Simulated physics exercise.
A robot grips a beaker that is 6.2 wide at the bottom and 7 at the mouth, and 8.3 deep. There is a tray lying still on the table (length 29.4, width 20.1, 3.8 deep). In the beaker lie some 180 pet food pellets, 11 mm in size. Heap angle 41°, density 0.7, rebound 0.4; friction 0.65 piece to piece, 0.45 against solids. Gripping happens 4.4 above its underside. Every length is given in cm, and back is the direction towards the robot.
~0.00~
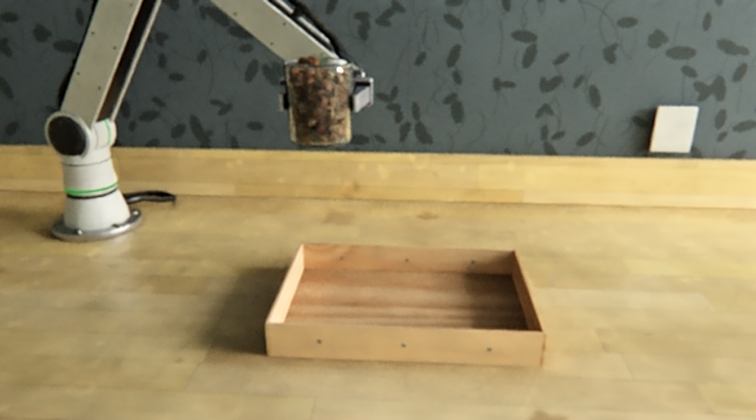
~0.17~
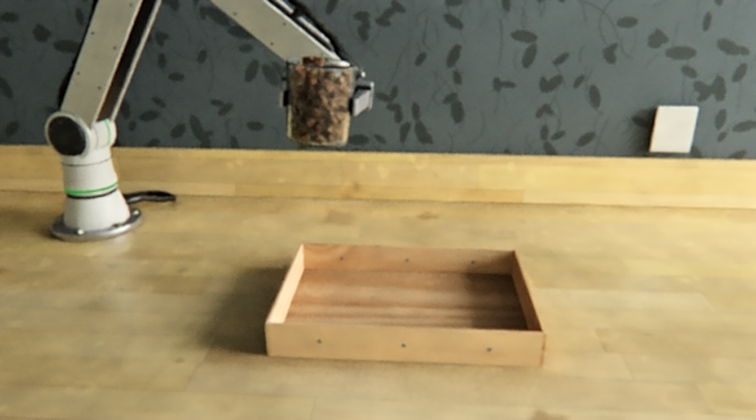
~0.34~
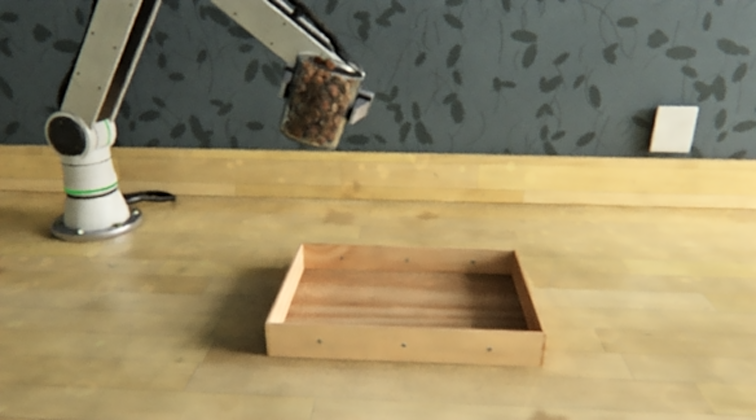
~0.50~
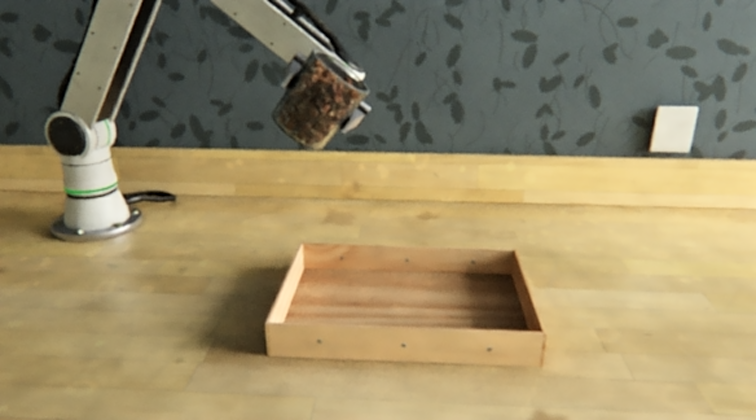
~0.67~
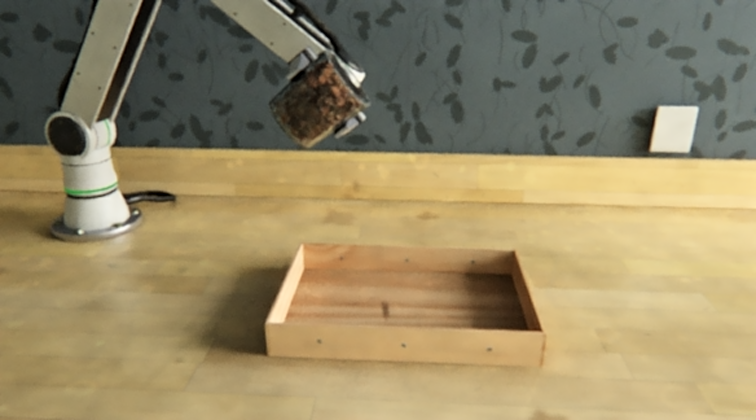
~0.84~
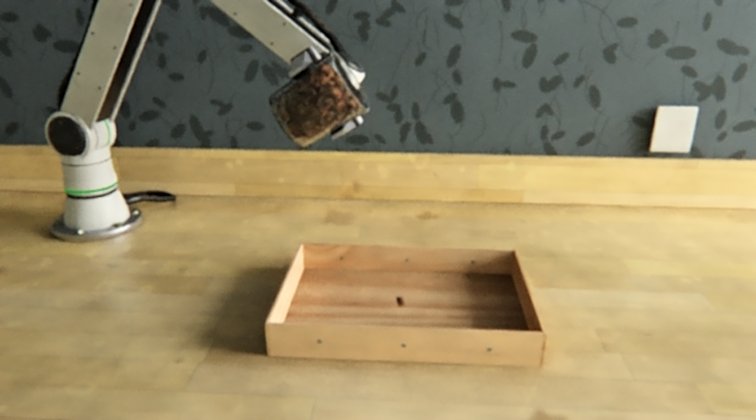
A robot arm tilts a beaker of brown pellets, and one drops into the wooden tray.
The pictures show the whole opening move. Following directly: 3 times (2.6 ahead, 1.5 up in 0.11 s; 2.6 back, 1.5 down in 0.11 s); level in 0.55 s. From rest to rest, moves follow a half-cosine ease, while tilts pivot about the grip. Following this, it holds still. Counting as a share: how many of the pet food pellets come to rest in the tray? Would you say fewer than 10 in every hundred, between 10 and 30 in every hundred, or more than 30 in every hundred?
Between 10 and 30 in every hundred.
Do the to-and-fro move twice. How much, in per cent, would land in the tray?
Then roughly 15 percent.
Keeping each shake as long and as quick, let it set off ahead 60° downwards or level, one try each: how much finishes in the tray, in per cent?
It comes to around 0 per cent on the first try and around 10 per cent on the second.
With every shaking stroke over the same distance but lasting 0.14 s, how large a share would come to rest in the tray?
In that case about 5 in a hundred.
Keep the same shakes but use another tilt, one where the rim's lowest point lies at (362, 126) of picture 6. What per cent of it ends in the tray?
70 percent or so.
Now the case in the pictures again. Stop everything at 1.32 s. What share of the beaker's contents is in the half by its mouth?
Roughly 45 per cent.
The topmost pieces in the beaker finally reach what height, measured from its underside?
8.0 cm.
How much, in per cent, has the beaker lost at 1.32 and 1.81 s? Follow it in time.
I'd put it near 15 percent first and near 20 percent later.
After 1.32 s, tilted 57° forward, highest piece 29 above the table; 152 in the beaker, 14 in the tray, 10 in flight or on a rim.
After 1.81 s, tilted 23° forward, highest piece 29 above the table; 142 in the beaker, 33 in the tray, 1 in flight or on a rim.
After 2.25 s, level, highest piece 30 above the table; 142 in the beaker, 34 in the tray.
After 3.30 s, level, highest piece 30 above the table; 142 in the beaker, 34 in the tray.
At rest, 142 in the beaker, 34 in the tray. That is 19 % in the tray.
